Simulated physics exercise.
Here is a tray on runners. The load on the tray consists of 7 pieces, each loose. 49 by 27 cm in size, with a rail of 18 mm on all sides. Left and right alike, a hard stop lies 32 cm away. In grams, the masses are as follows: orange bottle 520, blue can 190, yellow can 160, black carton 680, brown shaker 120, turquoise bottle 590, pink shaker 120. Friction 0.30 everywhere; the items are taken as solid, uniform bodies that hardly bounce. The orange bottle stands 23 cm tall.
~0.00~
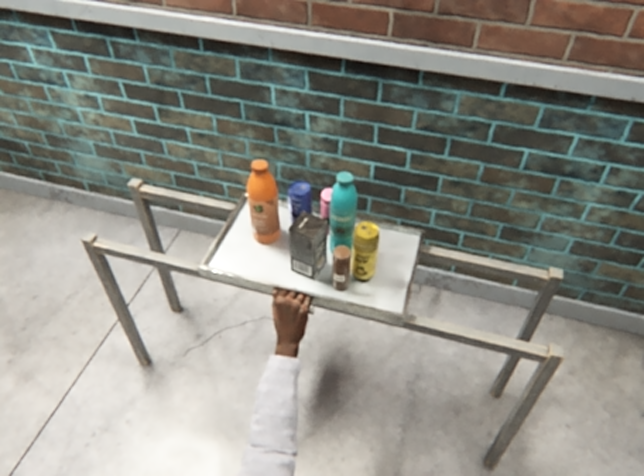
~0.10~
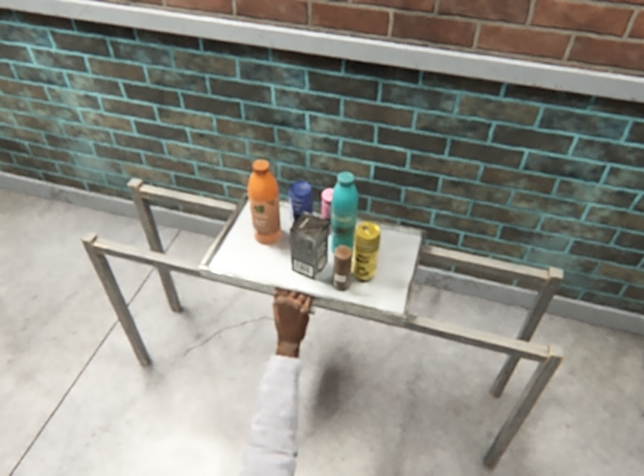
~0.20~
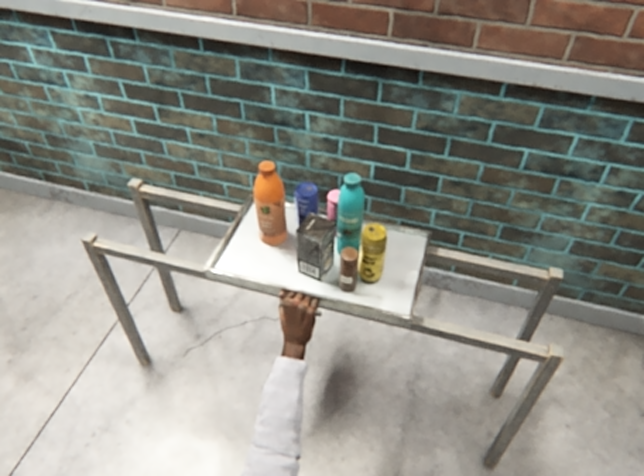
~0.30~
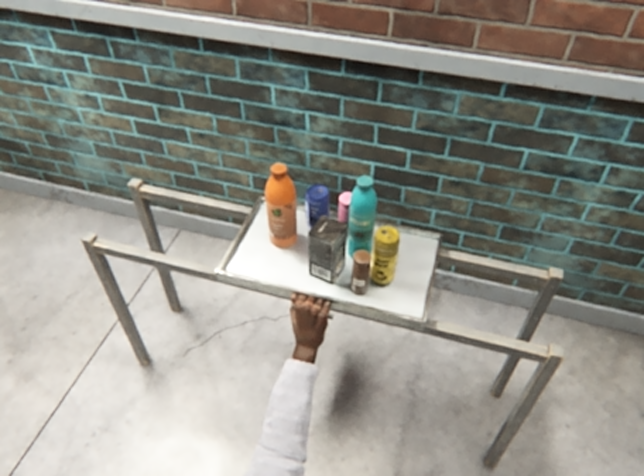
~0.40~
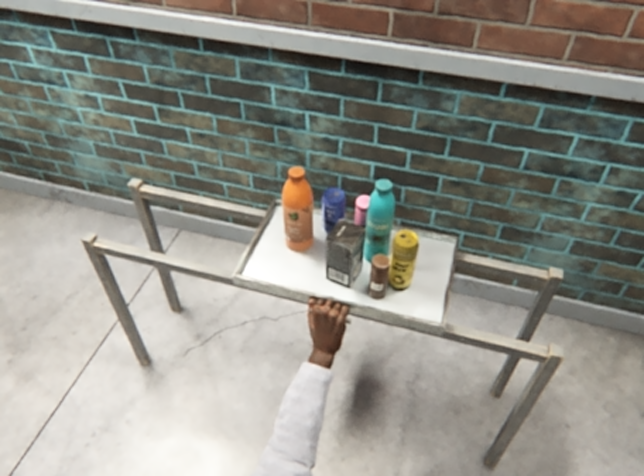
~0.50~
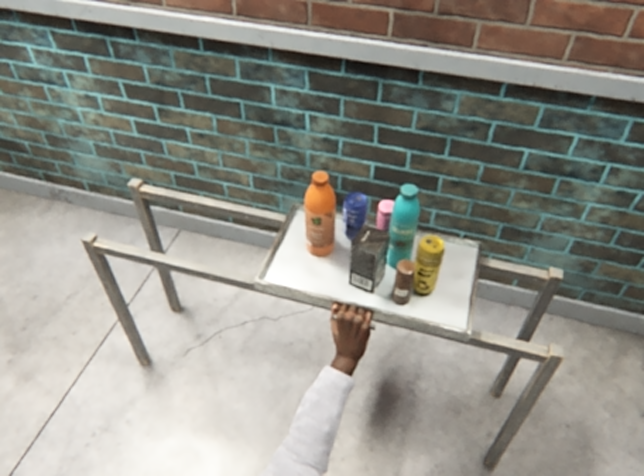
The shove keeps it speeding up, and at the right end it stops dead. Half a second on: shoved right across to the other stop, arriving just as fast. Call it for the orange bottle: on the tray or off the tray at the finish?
Final spot: On the tray.
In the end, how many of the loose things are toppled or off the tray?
In total, 4.
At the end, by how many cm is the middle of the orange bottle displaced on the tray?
Roughly 0 centimetres.
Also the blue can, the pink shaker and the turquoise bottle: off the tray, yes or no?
Observed: Blue can remains in bounds; pink shaker remains in bounds; turquoise bottle exits its support.
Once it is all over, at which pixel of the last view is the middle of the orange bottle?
At pixel (147, 177) or so, give or take.
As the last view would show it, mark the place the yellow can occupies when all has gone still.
You'll see it about at (507, 441) in the last picture.
Around 1.20 s, tray has slid 32 cm right; yellow can and turquoise bottle now off the tray; orange bottle shifted 13 cm near (449, 241); brown shaker on its side.
Around 2.30 s, tray has slid 6 cm left; orange bottle shifted 13 cm near (290, 208); brown shaker at 73° to upright; pink shaker on its side.
Finally (3.3 s), off the tray, yellow can and turquoise bottle; on their side or leaning hard on the tray, brown shaker and pink shaker; the other 3 still in place (within 5 cm). In the last view, orange bottle near (147, 177).
